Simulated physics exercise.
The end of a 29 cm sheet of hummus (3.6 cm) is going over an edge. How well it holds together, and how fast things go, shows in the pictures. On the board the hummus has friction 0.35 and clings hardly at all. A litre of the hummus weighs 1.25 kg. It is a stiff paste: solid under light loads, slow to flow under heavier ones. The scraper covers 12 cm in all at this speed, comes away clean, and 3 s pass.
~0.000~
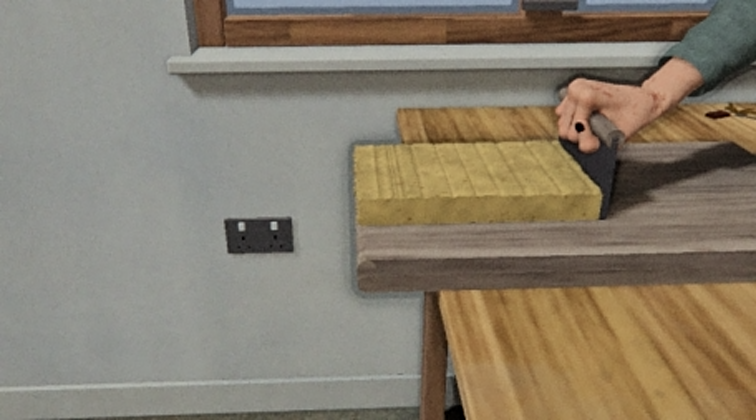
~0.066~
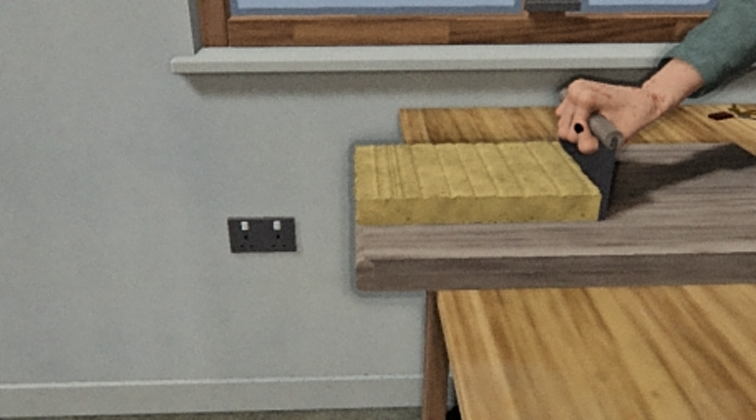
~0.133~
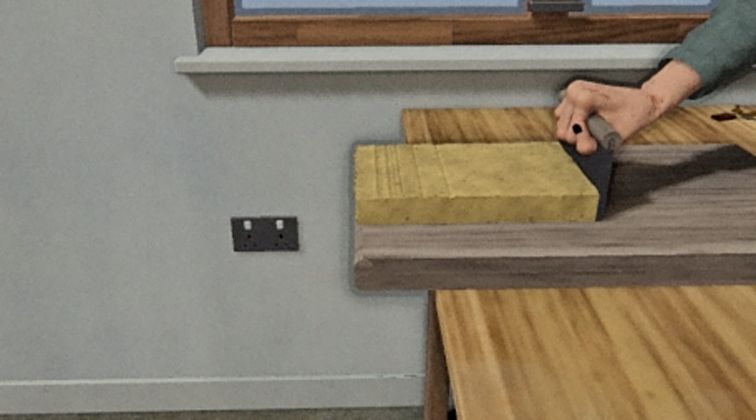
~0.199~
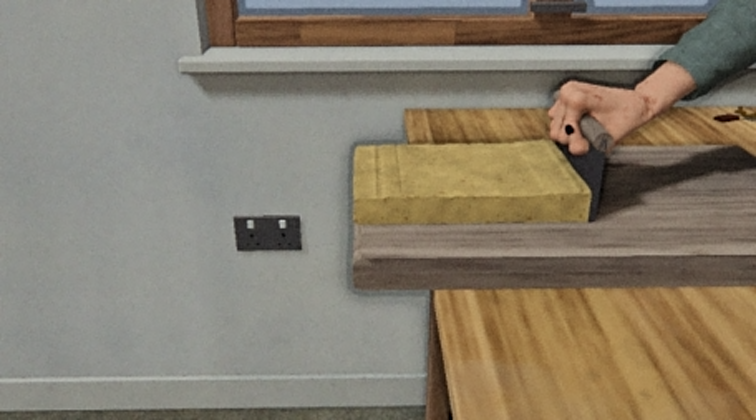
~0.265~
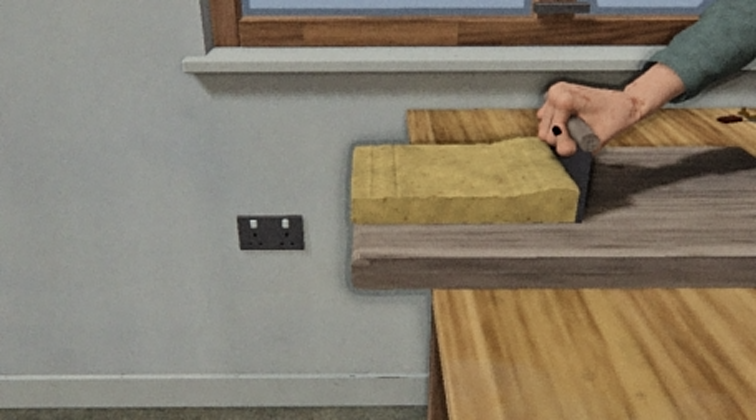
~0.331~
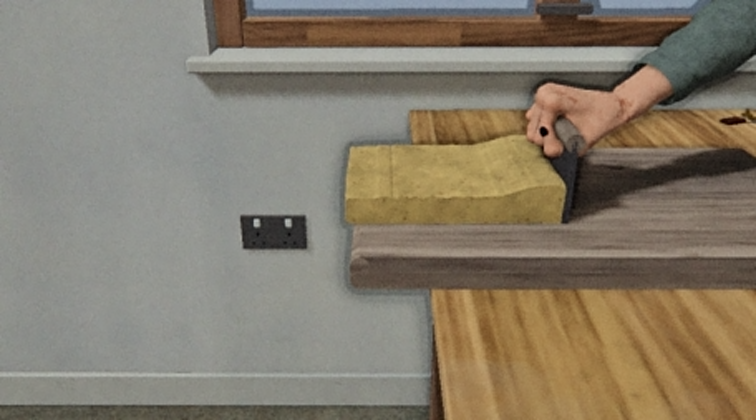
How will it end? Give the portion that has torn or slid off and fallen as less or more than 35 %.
It comes out less than 35 %.
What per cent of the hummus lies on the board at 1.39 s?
About 65 %.
By 0.65 s, 71 % lies on the board and 0 % has fallen.
By 1.02 s, 67 % lies on the board and 26 % has fallen.
By 1.39 s, 67 % lies on the board and 26 % has fallen.
By 1.77 s, 67 % lies on the board and 26 % has fallen.
By 3.77 s, at the end, 67 % lies on the board and 26 % has fallen.
